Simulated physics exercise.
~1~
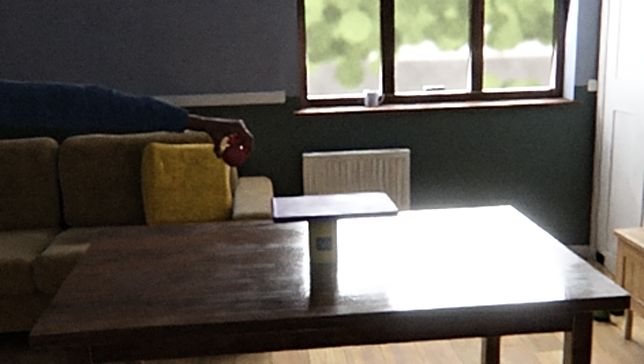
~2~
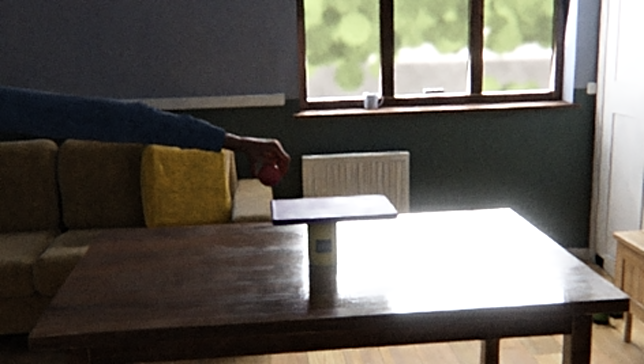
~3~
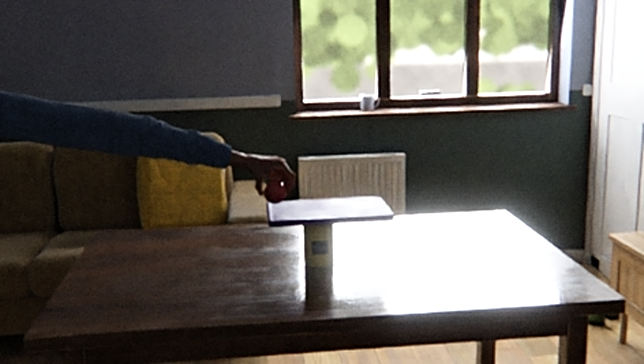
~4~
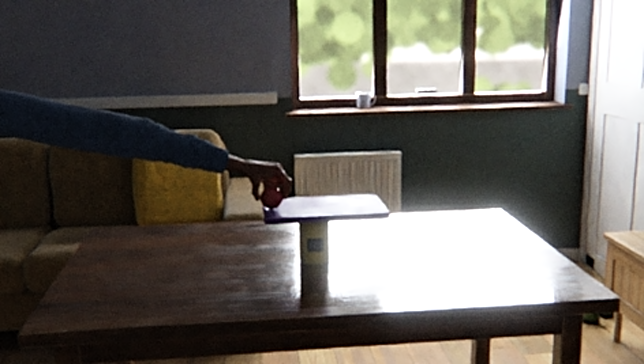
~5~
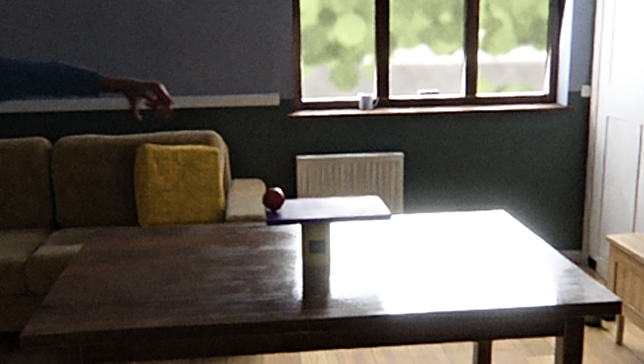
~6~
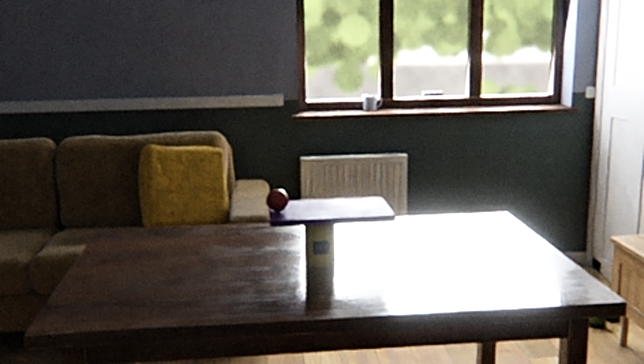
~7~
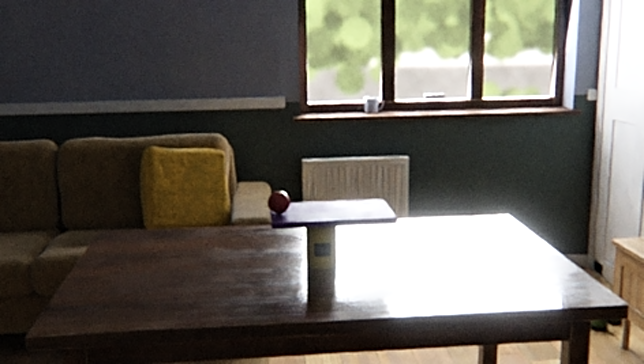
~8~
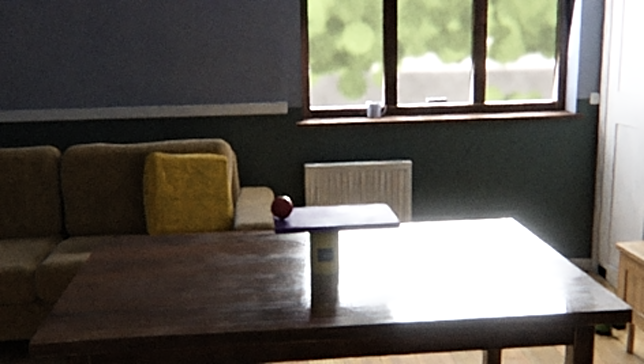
A hand sets a small red ball-like object on a raised flat board, where it stays.
